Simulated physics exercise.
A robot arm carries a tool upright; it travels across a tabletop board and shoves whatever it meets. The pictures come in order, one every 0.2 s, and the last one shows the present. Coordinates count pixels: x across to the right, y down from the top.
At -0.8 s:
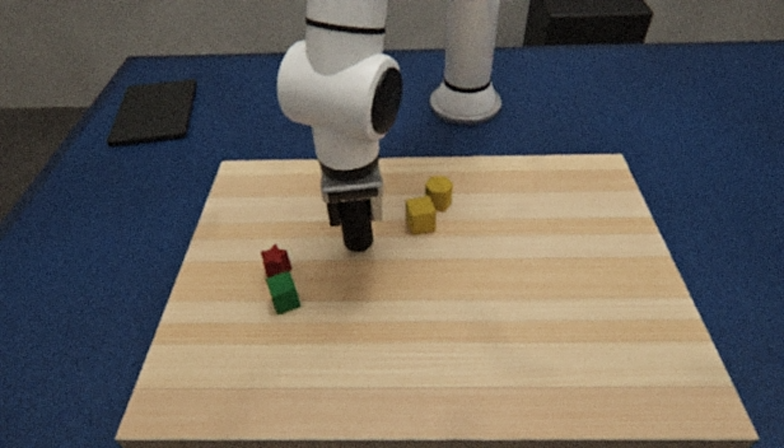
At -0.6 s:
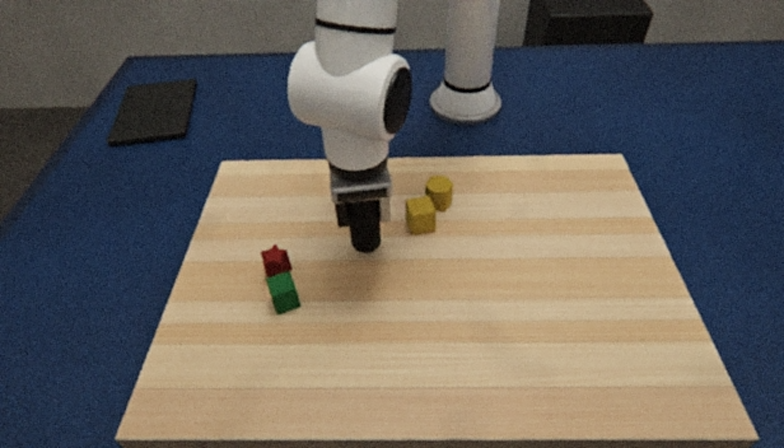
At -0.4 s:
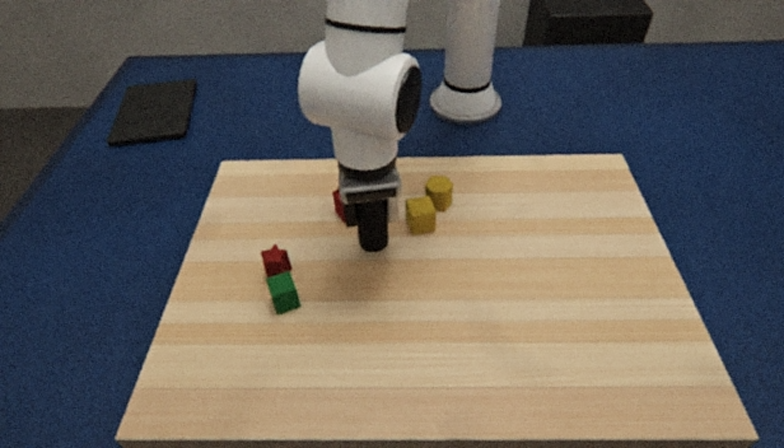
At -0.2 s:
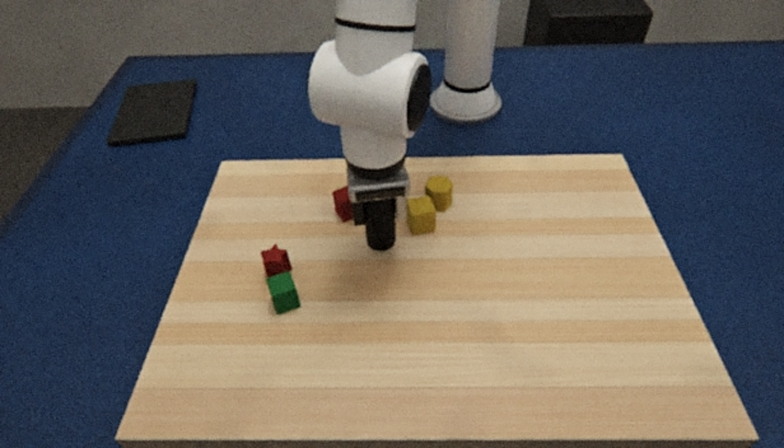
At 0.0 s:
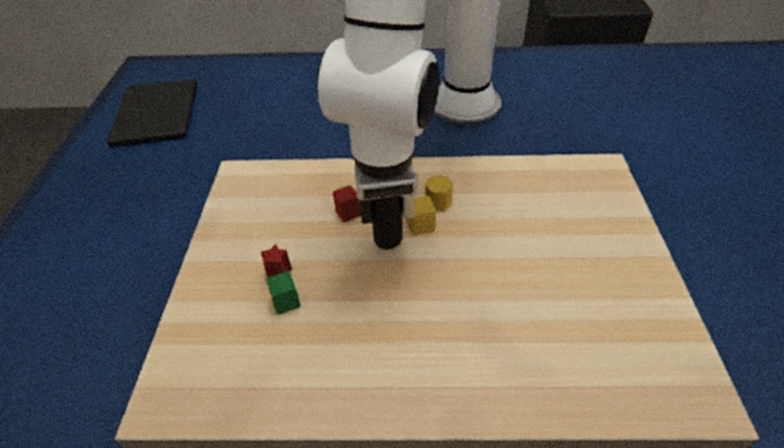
A white robot arm moves slowly right over a wooden board, revealing a red block.
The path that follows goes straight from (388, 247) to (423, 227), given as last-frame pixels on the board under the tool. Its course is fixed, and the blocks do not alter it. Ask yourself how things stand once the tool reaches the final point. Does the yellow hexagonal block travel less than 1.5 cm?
I believe not.
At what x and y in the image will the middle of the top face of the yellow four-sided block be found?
The middle of its upper face should be somewhere near (436, 191).
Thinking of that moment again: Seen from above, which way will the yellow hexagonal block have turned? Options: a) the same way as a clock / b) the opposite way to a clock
I'll go with a - the same way as a clock.
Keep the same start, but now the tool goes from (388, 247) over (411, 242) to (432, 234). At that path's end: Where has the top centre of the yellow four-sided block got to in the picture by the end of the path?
For the centre of its top, I'd go with (431, 196).
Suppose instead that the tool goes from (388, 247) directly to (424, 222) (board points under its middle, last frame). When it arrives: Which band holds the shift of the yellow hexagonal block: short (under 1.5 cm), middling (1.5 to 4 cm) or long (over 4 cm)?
My estimate: In the 1.5 to 4 cm range.
The first path, step by step. Halfway along, tool at (406, 229); yellow four-sided block at (425, 202), turned 15° anticlockwise.
At the end, tool at (424, 219); red four-sided block still; yellow four-sided block at (436, 191), turned 55° anticlockwise; yellow hexagonal block at (444, 176), turned 20° clockwise.
